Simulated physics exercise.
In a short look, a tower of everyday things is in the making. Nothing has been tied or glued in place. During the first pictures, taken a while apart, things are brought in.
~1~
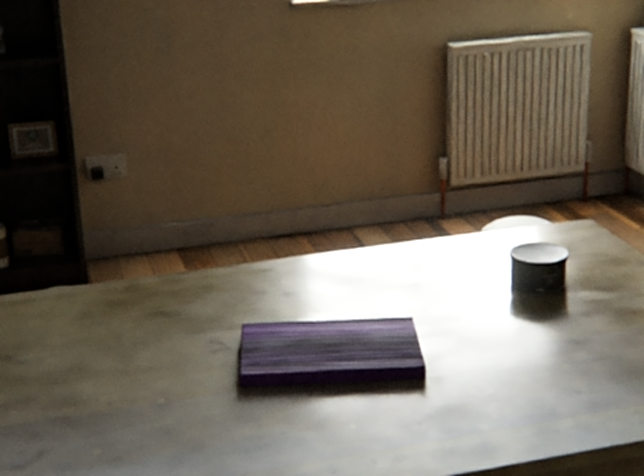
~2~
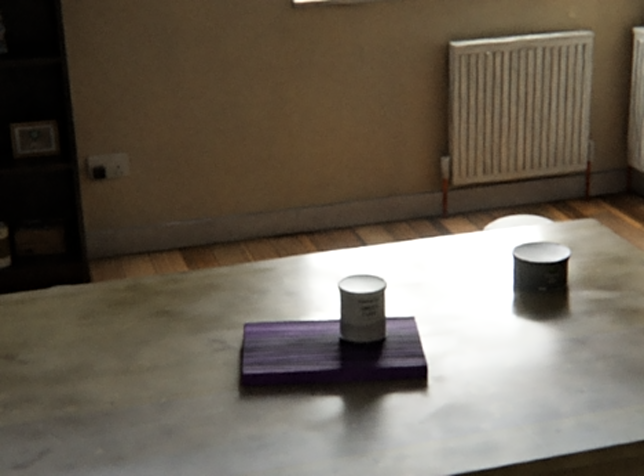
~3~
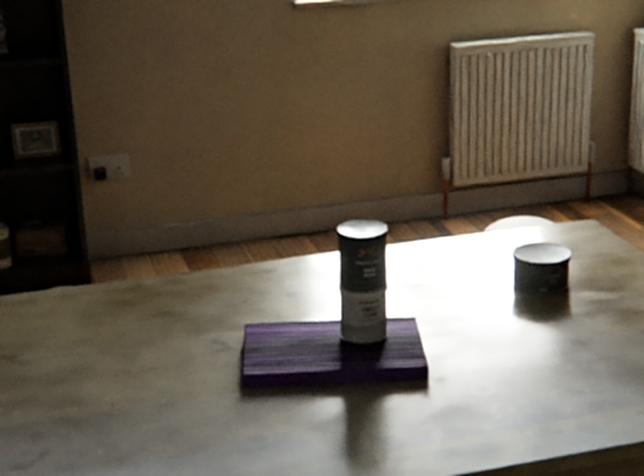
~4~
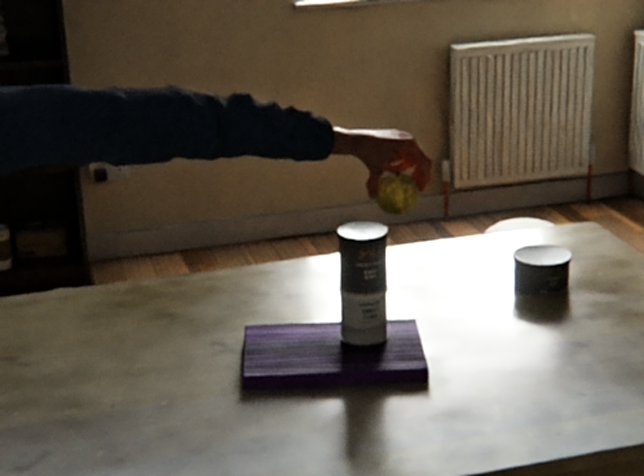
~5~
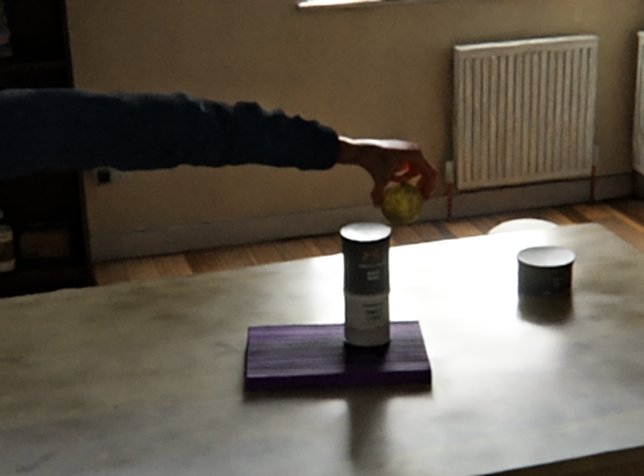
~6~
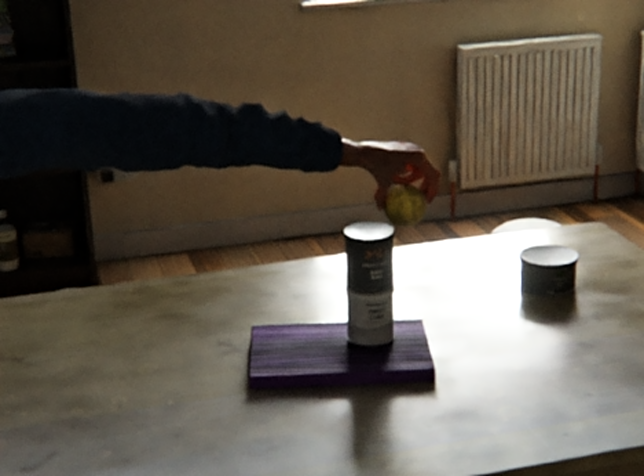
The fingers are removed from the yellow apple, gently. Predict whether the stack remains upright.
Doesn't stay together.
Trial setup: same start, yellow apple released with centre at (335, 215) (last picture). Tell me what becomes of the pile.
Well, it topples after that.
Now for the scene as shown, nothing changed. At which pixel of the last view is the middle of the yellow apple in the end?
End position: Approximately (463, 322).
Then, 0.20 s after the last picture, yellow apple now fallen.
Then, 0.30 s after the last picture, things are still on the move.
Then, 0.40 s after the last picture, as before.
At rest, fallen, yellow apple; the other 4 in place. Seen from the same camera at the end, yellow apple near (463, 322). The pile loses its balance.
